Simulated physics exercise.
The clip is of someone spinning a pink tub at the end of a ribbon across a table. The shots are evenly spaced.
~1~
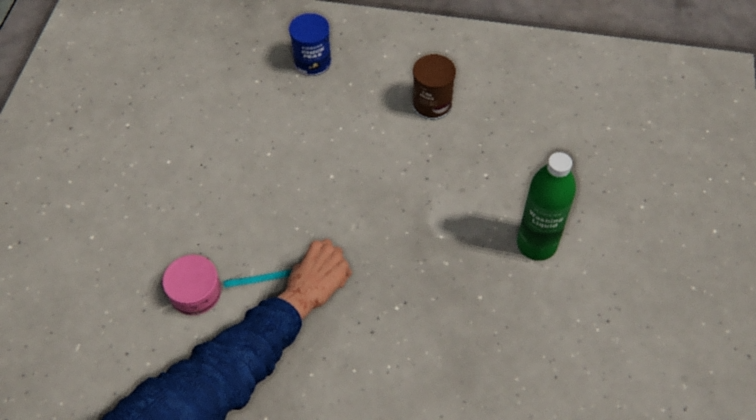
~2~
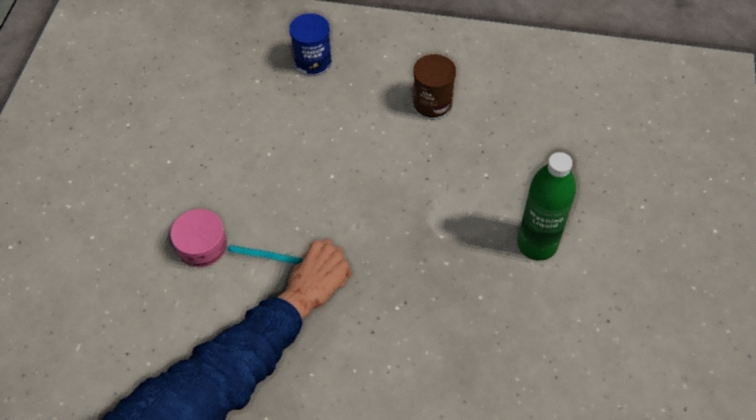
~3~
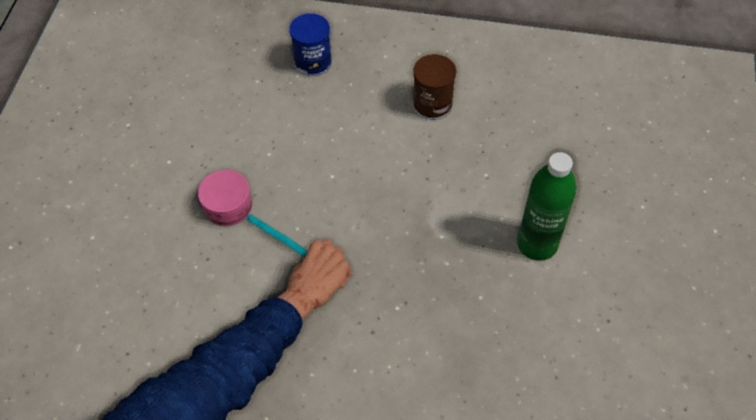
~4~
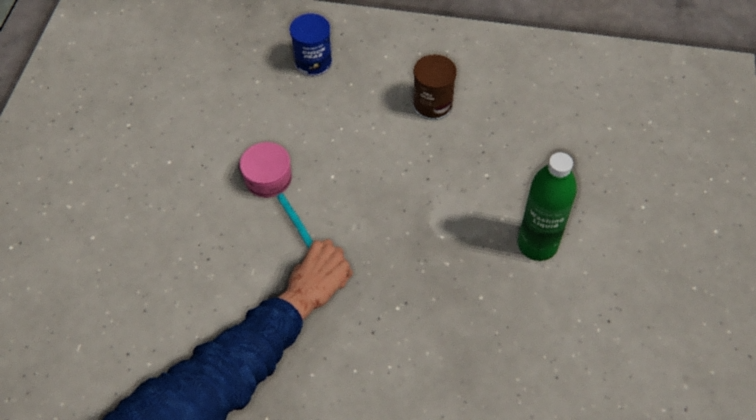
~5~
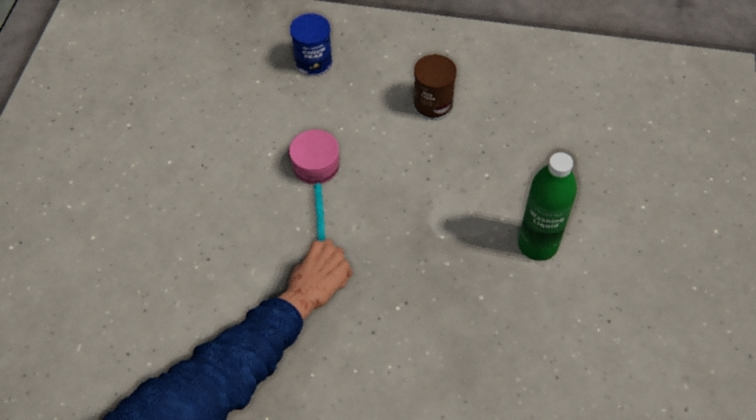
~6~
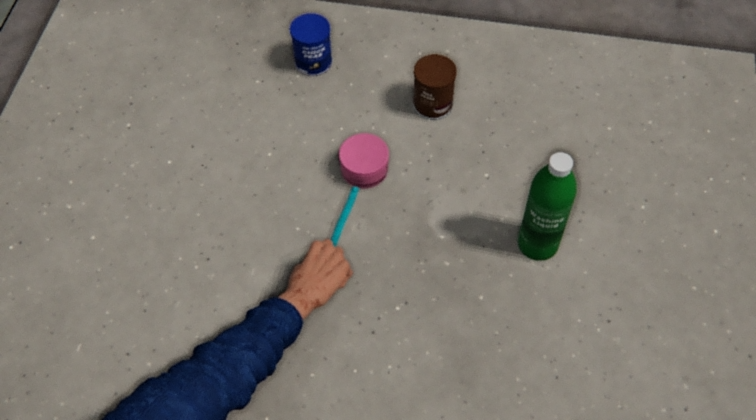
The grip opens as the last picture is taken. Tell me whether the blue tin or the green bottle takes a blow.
In the end the blue tin stays untouched; the green bottle gets hit.
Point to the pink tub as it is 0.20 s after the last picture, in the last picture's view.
At about (545, 235).
Then, 0.08 s after the last picture, tub near (452, 197).
Then, 0.20 s after the last picture, tub near (545, 235); green bottle pushed aside.
At rest, tub near (580, 249); green bottle knocked over. The blue tin remains clear and the green bottle takes the knock.
